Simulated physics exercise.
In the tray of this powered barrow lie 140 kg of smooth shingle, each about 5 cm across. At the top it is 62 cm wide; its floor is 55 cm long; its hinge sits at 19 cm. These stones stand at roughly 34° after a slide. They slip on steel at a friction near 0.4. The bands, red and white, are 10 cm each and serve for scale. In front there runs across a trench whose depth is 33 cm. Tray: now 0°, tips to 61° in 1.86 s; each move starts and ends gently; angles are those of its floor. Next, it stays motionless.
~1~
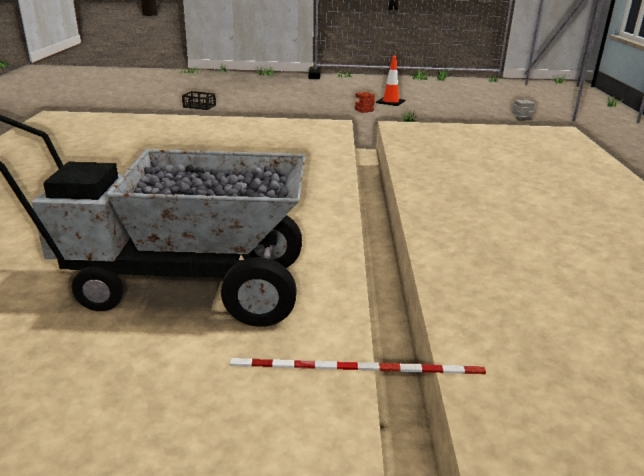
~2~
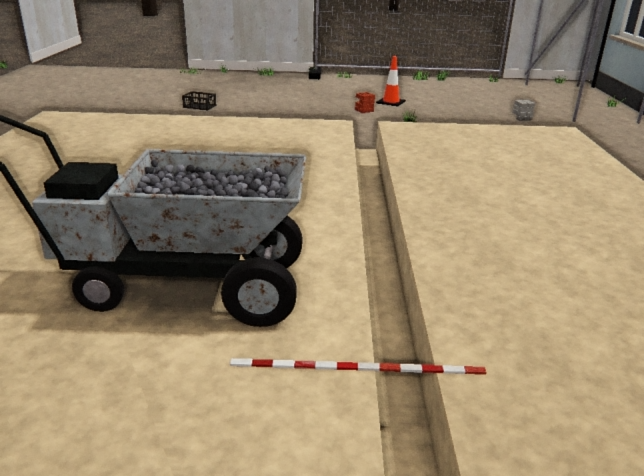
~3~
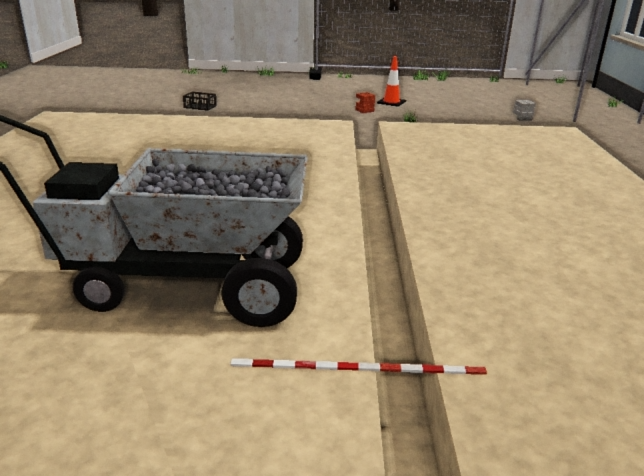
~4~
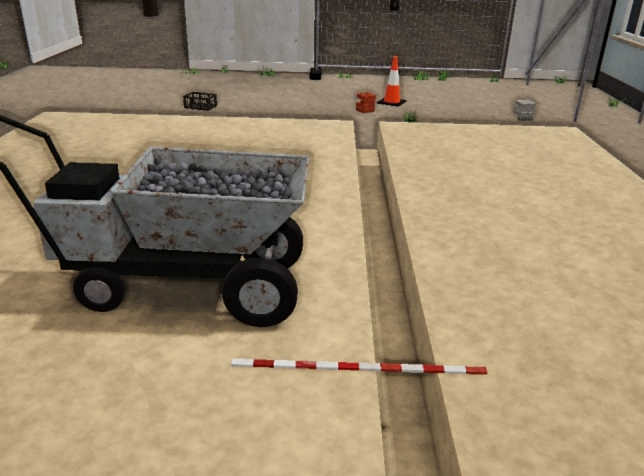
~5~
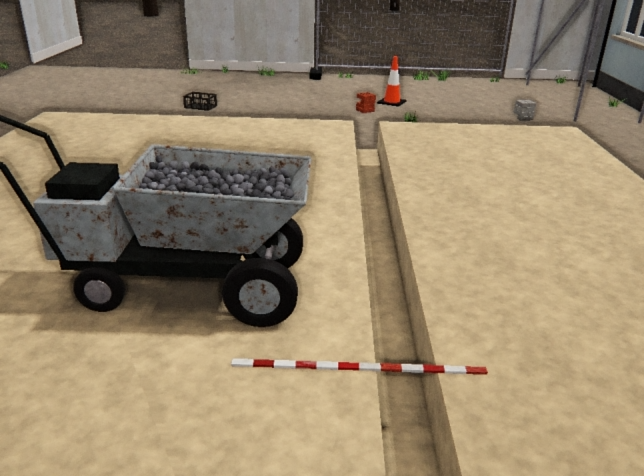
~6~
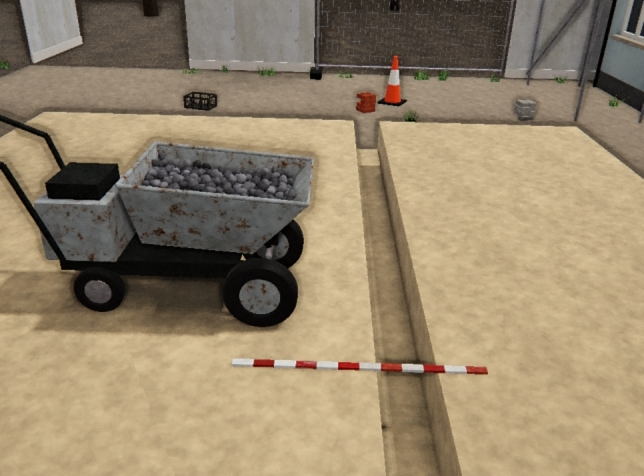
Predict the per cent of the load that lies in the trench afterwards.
85 per cent.
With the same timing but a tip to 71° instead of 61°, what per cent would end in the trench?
Expect roughly 85 per cent.
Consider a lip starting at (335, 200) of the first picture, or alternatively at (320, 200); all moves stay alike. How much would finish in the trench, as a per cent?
It'd be around 45 per cent and after that around 65 per cent.
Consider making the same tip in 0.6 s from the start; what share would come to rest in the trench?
Roughly 60% would finish there.
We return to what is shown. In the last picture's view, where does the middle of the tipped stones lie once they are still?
I'd point somewhere around (394, 330).
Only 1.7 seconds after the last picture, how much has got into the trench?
By then, around 35 percent.
Then, 1.1 s after the last picture the floor is at 52°, 100 % in the tray; the foremost stones are at (373, 247).
Then, 1.7 s after the last picture the floor is at 61°, 64 % in the tray, 33 % in the trench, 3 % past the trench; the foremost stones are at (451, 301).
Then, 2.0 s after the last picture the floor is at 61°, 38 % in the tray, 52 % in the trench, 10 % past the trench; the foremost stones are at (514, 305).
Then, 4.0 s after the last picture the floor is at 61°, 5 % in the tray, 85 % in the trench, 10 % past the trench; the foremost stones are at (563, 308).
